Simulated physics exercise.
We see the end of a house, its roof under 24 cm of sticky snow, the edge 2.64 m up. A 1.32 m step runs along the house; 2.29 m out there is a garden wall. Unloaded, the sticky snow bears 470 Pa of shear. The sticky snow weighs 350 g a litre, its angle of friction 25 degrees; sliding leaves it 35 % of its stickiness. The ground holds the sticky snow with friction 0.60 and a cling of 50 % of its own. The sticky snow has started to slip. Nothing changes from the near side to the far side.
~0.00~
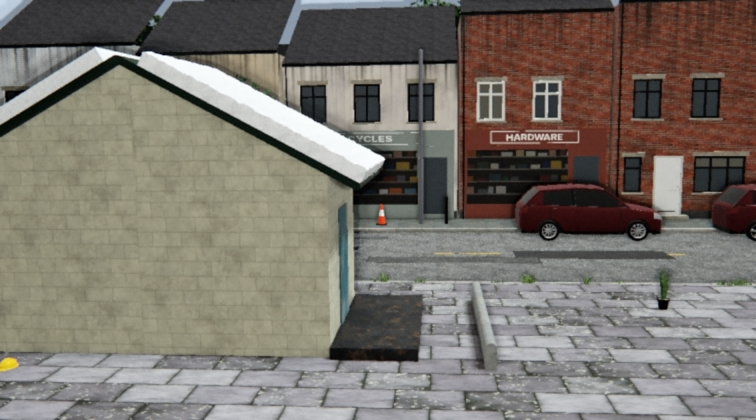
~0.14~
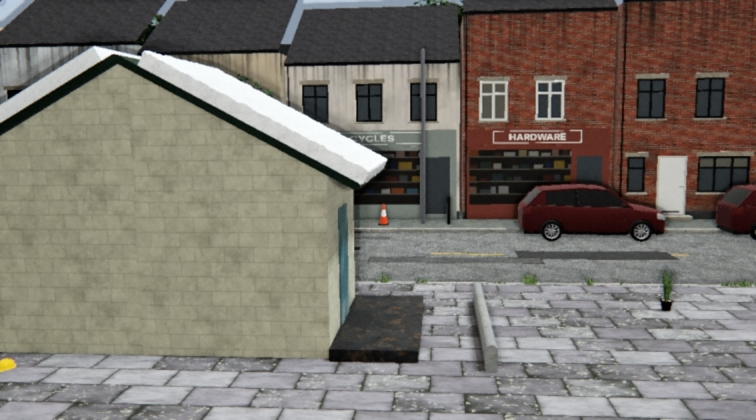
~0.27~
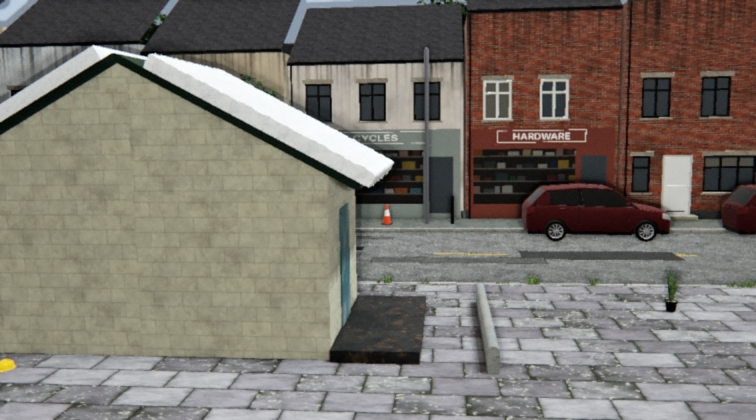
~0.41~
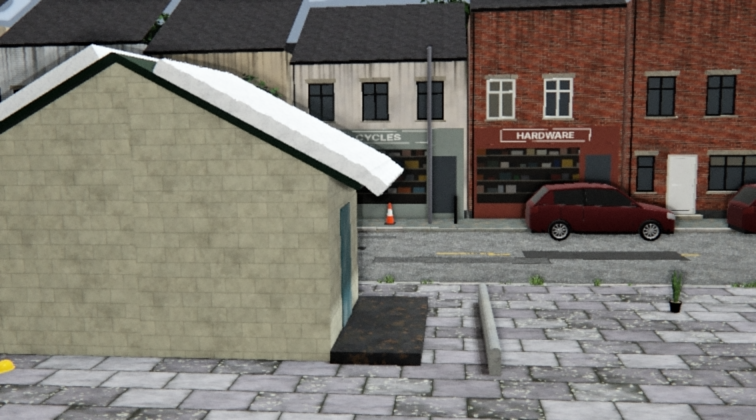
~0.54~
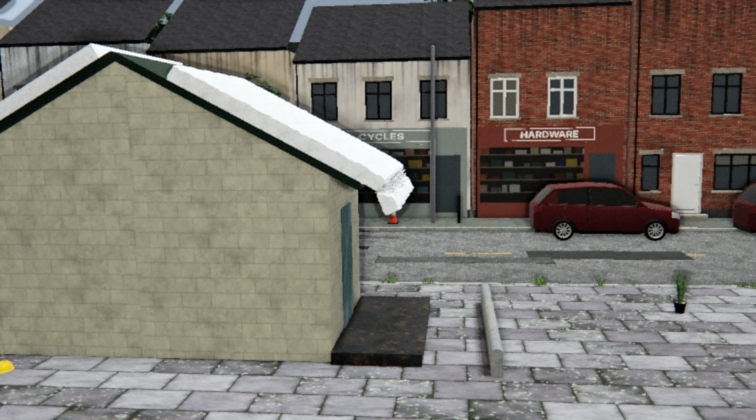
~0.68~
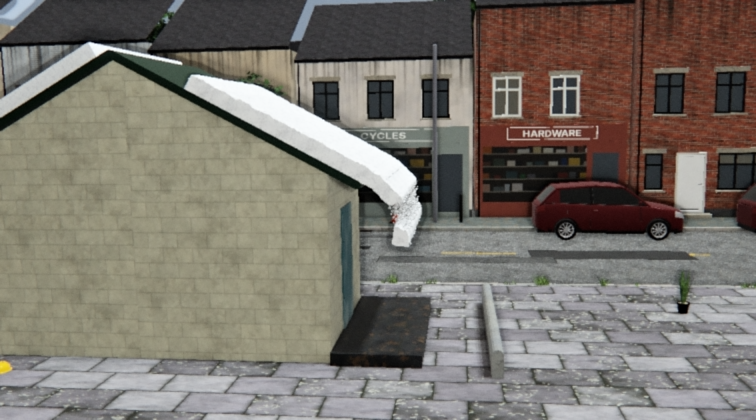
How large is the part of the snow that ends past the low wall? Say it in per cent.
The part of the snow that ends past the low wall is near 53 %.
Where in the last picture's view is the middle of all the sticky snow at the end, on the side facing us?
Around (554, 362).
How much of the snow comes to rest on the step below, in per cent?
About 0 %.
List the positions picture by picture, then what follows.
The first frame shows foremost bit of the sticky snow at (366, 172), 1 % of it past the eaves, in one piece.
The second frame shows foremost bit of the sticky snow at (368, 174), its middle shifted 3.4 cm, 2 % of it past the eaves, in one piece.
The third frame shows foremost bit of the sticky snow at (375, 177), its middle shifted 14 cm, 5 % of it past the eaves, in one piece.
The fourth frame shows foremost bit of the sticky snow at (386, 188), its middle shifted 31 cm, 10 % of it past the eaves, in one piece.
The fifth frame shows foremost bit of the sticky snow at (398, 210), its middle shifted 56 cm, 16 % of it past the eaves, cracking.
The sixth frame shows foremost bit of the sticky snow at (408, 237), its middle shifted 88 cm, 25 % of it past the eaves, cracking.
After 1.10 s, 57 % is still on the roof and 0 % is past the low wall.
After 1.60 s, none is still on the roof and 21 % is past the low wall.
After 2.10 s, none is still on the roof and 53 % is past the low wall.
After 2.60 s, none is still on the roof and 53 % is past the low wall.
After 3.00 s, none is still on the roof and 53 % is past the low wall.
